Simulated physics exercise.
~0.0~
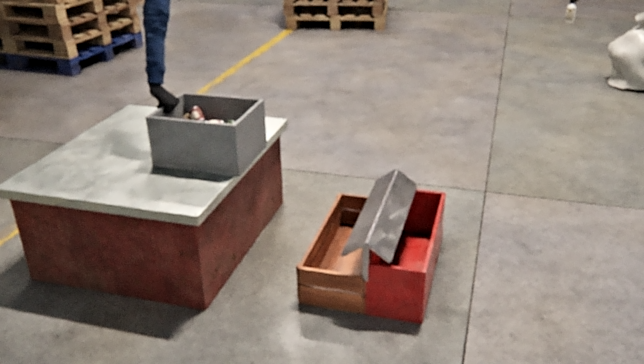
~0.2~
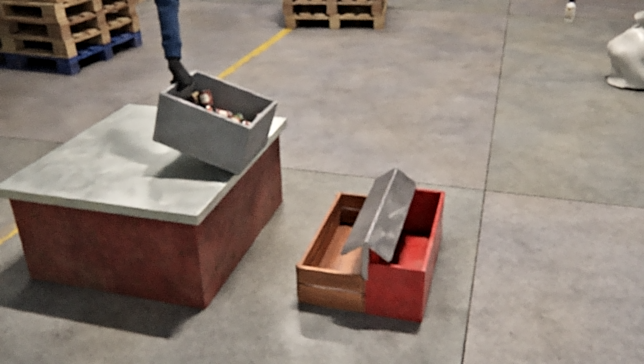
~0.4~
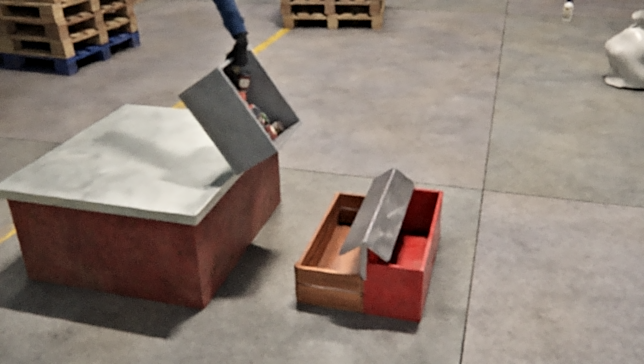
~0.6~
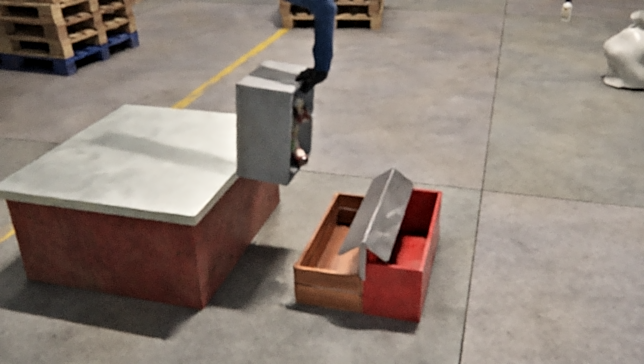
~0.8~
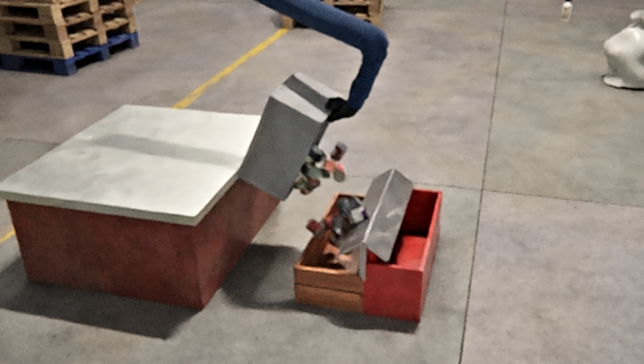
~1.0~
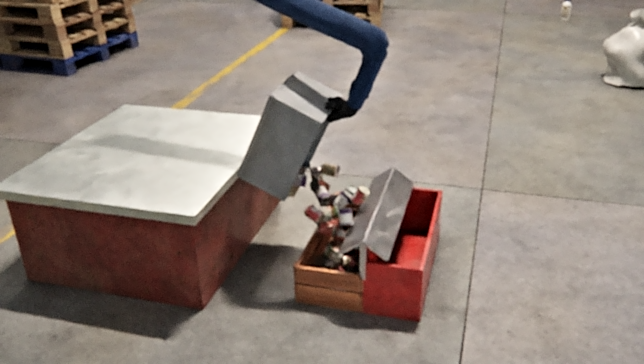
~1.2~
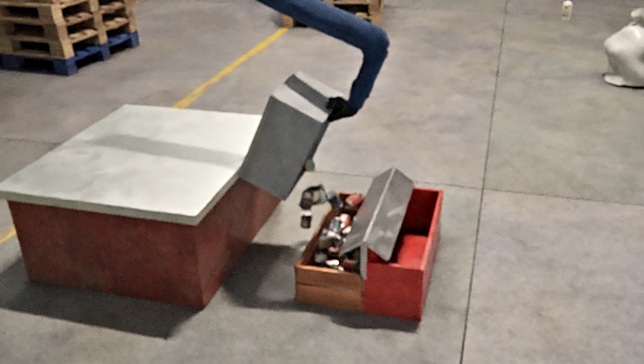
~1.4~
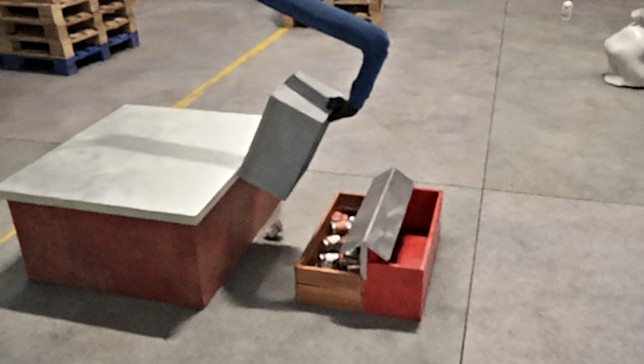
A gloved hand in a blue sleeve grips a grey crate of small tins on a pale-topped bench and begins to lift and tip it. The crate swings up and to the right, turning steadily until it stands on its side past the bench edge. It tilts further, its mouth facing downward, and the tins start tumbling out towards the wooden tub. More pour down in a loose stream, piling up against the grey ridge, while the red trough beyond stays clear. Finally the stream ends, with the crate still held tipped and one piece on the floor short of the tub.
